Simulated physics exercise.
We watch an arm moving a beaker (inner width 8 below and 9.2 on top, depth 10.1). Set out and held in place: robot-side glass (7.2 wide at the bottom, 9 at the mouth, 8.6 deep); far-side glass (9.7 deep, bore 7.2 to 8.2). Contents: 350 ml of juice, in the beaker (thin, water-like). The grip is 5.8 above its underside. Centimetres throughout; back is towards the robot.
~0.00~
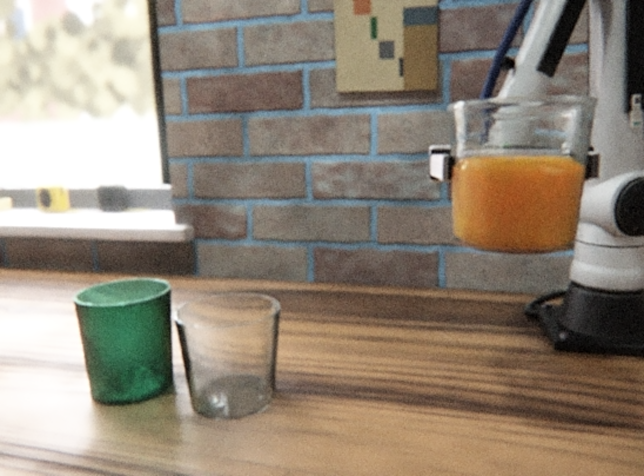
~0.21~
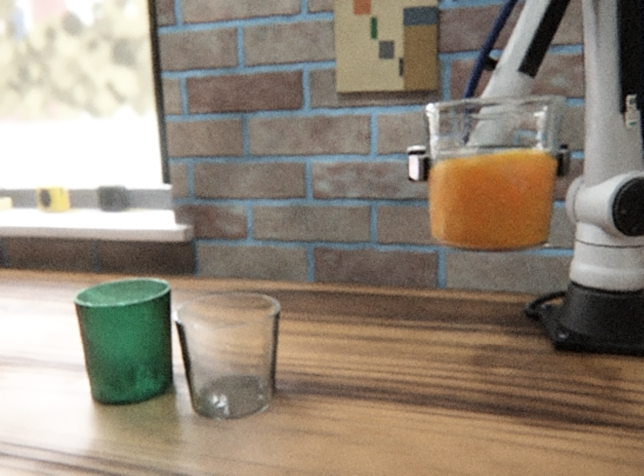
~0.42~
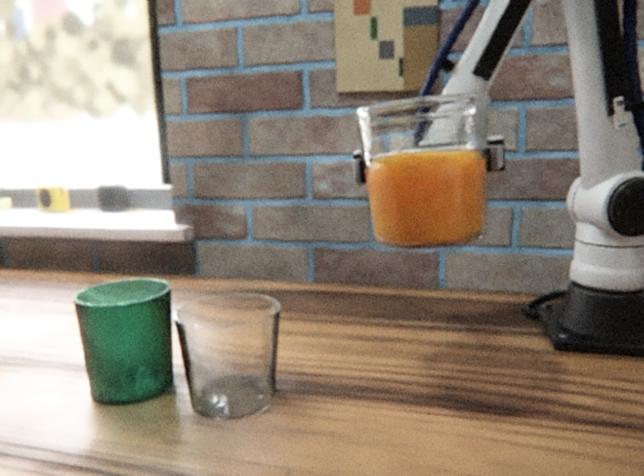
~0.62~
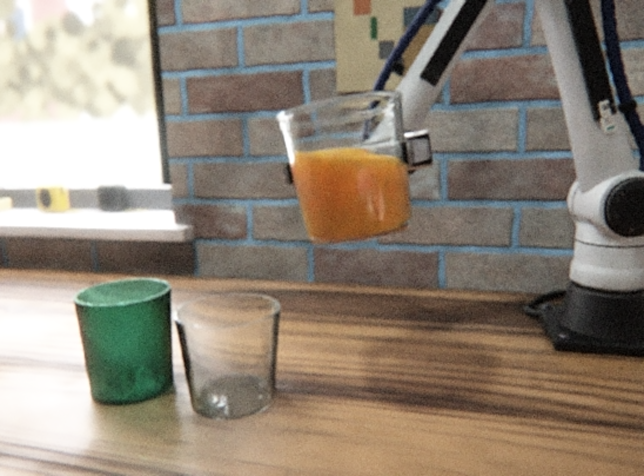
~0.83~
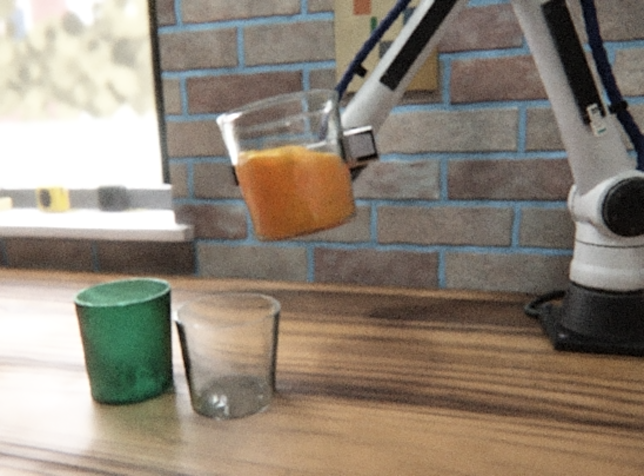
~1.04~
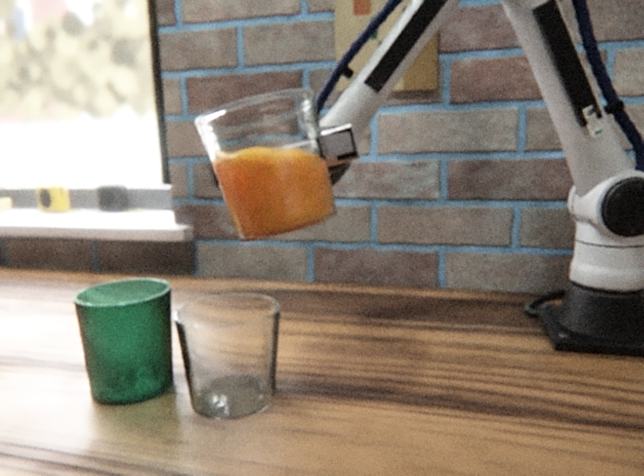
A robotic arm carries a beaker of orange liquid left, gradually tilting it leftward.
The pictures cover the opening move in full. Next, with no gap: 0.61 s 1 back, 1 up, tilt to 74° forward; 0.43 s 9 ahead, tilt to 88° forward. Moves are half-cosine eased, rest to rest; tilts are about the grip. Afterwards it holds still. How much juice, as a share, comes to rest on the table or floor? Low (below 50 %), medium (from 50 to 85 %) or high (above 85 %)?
Share on the table or floor: Medium (from 50 to 85 %).
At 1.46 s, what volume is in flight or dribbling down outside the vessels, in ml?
Some 0 ml.
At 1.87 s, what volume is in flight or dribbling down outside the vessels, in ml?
Some 25 ml.
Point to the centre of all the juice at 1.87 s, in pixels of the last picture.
Near (217, 214).
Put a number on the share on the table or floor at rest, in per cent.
About 65 %.
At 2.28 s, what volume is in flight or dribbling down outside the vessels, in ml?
About 50 ml.
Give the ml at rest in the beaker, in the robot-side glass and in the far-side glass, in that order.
Roughly 5, 10, 110 ml.
After 1.46 s, tilted 60° forward, liquid up to 24 above the table; 350 ml in the beaker.
After 1.87 s, tilted 81° forward, liquid up to 23 above the table; 220 ml in the beaker, 60 ml on the table or floor, 40 ml in the far-side glass, 10 ml in the robot-side glass, 25 ml in the air or running down outside.
After 2.28 s, tilted 88° forward, liquid up to 42 above the table; 185 ml on the table or floor, 70 ml in the far-side glass, 35 ml in the beaker, 10 ml in the robot-side glass, 45 ml in the air or running down outside.
After 3.08 s, tilted 88° forward, liquid up to 19 above the table; 225 ml on the table or floor, 110 ml in the far-side glass, 10 ml in the robot-side glass, 5 ml in the beaker.
In the end, 225 ml on the table or floor, 115 ml in the far-side glass, 10 ml in the robot-side glass, 5 ml in the beaker. That is 64 % on the table or floor.
